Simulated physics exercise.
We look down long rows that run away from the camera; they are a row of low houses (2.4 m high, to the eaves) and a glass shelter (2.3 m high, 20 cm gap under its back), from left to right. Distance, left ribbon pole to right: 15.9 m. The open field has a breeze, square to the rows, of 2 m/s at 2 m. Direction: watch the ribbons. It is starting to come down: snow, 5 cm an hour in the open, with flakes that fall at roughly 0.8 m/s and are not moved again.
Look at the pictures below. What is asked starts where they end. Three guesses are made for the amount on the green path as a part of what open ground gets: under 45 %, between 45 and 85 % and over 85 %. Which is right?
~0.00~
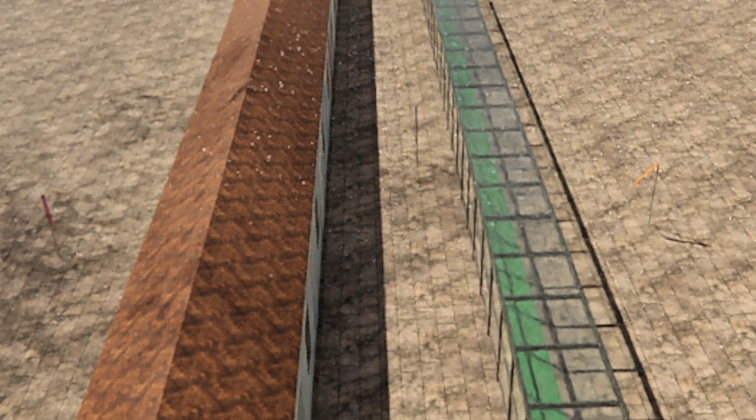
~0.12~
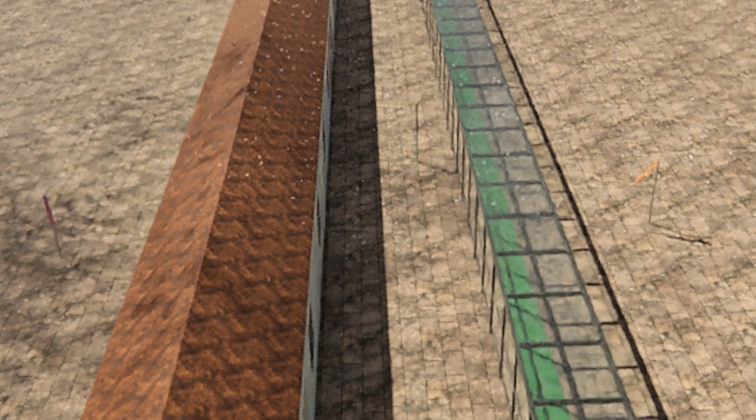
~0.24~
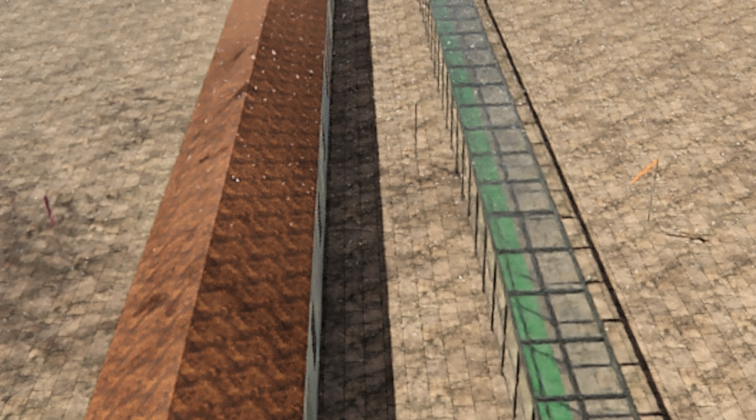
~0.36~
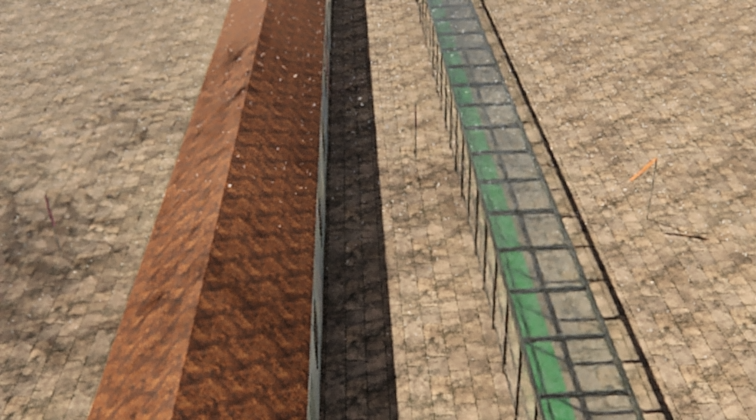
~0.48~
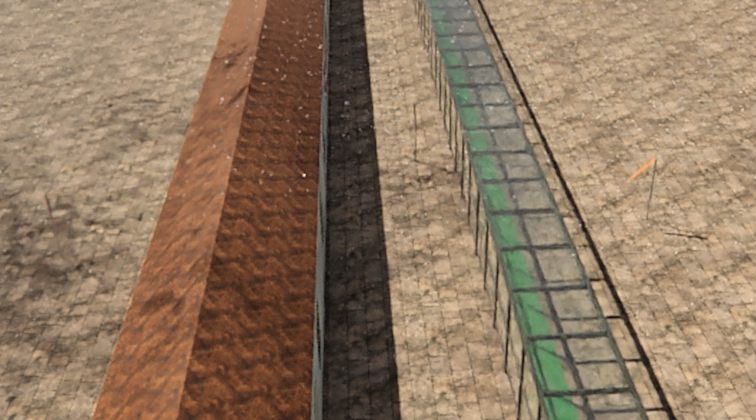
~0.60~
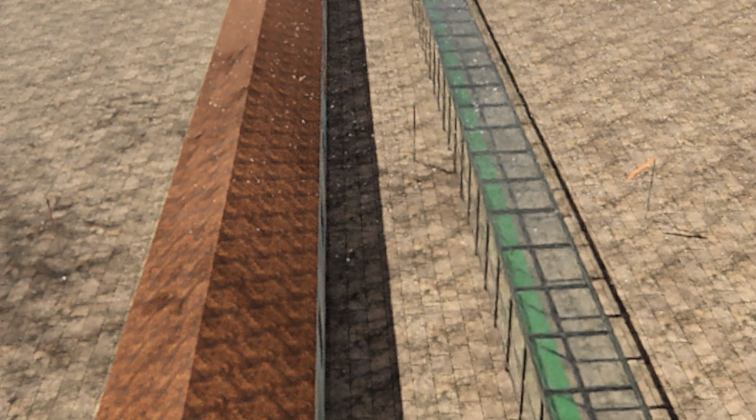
Less than 45 % of the open amount.
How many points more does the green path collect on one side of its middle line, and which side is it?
Result: Right portion ahead by approx. 25 points.
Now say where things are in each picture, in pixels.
In the first picture, the left ribbon ends at (51, 226), hanging almost straight.
In the second picture, the right ribbon ends at (633, 184), leaning 40 degrees to the left and the green one passes (495, 226).
In the third picture, above the rows the flakes slant 80 degrees from upright, towards the left and the top of the glass shelter crosses (493, 125).
In the fourth picture, the left ribbon ends at (54, 226), hanging almost straight and the green one passes (482, 179).
In the fifth picture, the right ribbon ends at (630, 180), leaning 45 degrees to the left and above the rows the flakes slant 80 degrees from upright, towards the left.
In the sixth picture, the top of the row of low houses crosses (248, 88).
After 10 minutes open ground has 8 mm and the green path 2 mm.
After 30 minutes open ground has 25 mm and the green path 5 mm.
After 60 minutes open ground has 50 mm and the green path 10 mm, so the green path has 20 % of the open amount; the left half of it has 8 %, the right half 33 %.
